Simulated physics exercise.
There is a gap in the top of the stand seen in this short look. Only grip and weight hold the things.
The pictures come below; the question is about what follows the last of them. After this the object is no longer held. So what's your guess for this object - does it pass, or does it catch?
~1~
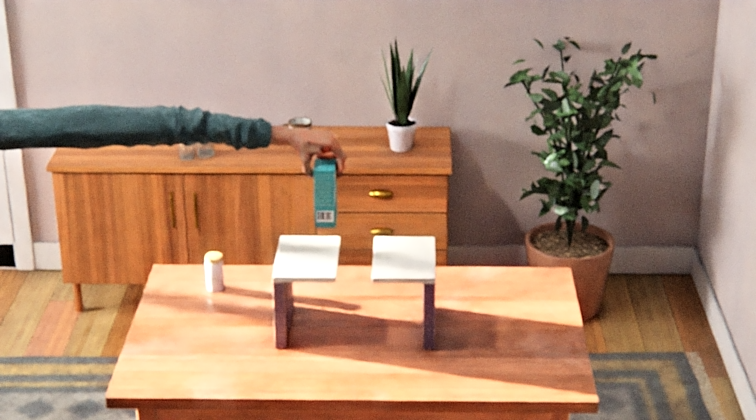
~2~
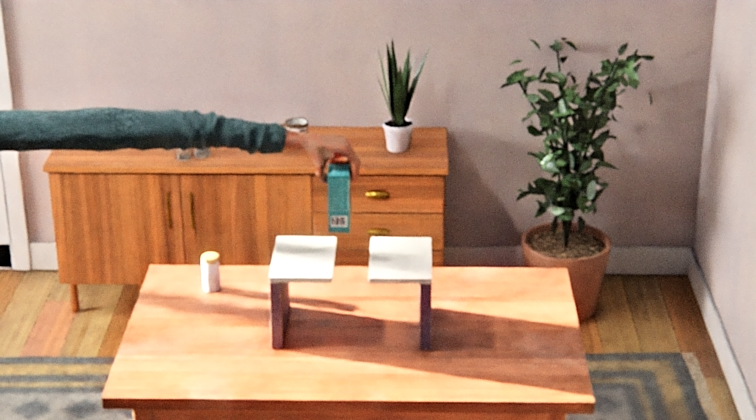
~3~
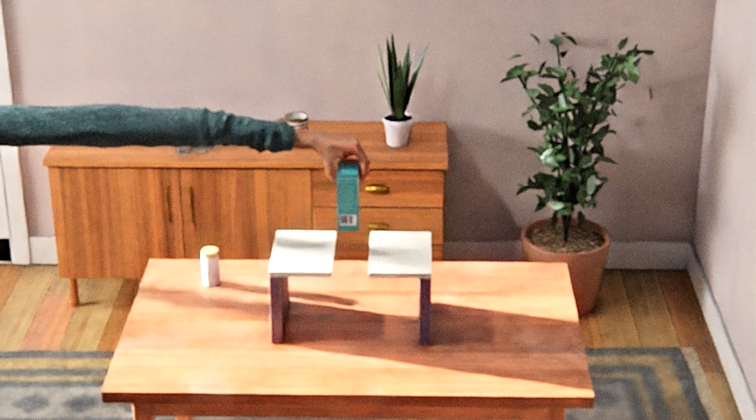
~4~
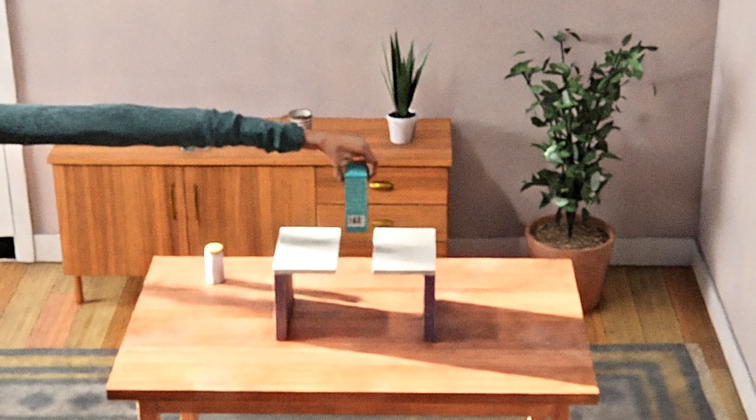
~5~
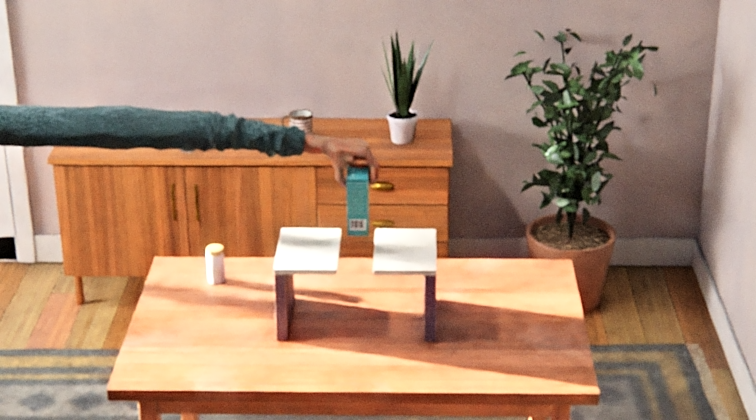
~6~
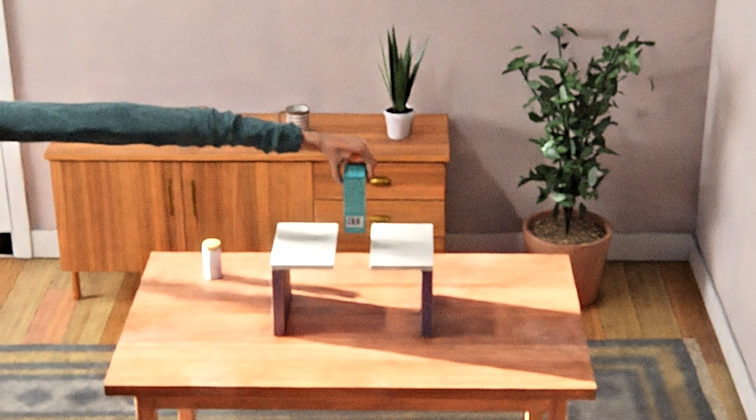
Most likely it goes down.
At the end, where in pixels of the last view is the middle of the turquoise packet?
It ends up near (356, 288).
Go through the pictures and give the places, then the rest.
In the first picture, being brought over the gap; turquoise packet (325, 193); white shaker (215, 272).
In the second picture, being brought over the gap; turquoise packet (339, 198); white shaker (211, 272).
In the third picture, being brought over the gap; turquoise packet (348, 196); white shaker (211, 267).
In the fourth picture, being brought over the gap; turquoise packet (356, 197); white shaker (215, 264).
In the fifth picture, poised above the slot; turquoise packet (358, 201); white shaker (216, 264).
In the sixth picture, poised above the slot; turquoise packet (355, 198); white shaker (213, 260).
Then, 0.20 s after the last picture, turquoise packet slid a little near (355, 215).
Then, 0.30 s after the last picture, turquoise packet slid well along near (356, 267).
Then, 0.40 s after the last picture, turquoise packet slid well along near (356, 288).
At rest, moved from the start, turquoise packet; white shaker in place. Seen from the same camera at the end, turquoise packet near (356, 288). The packet reaches the table.
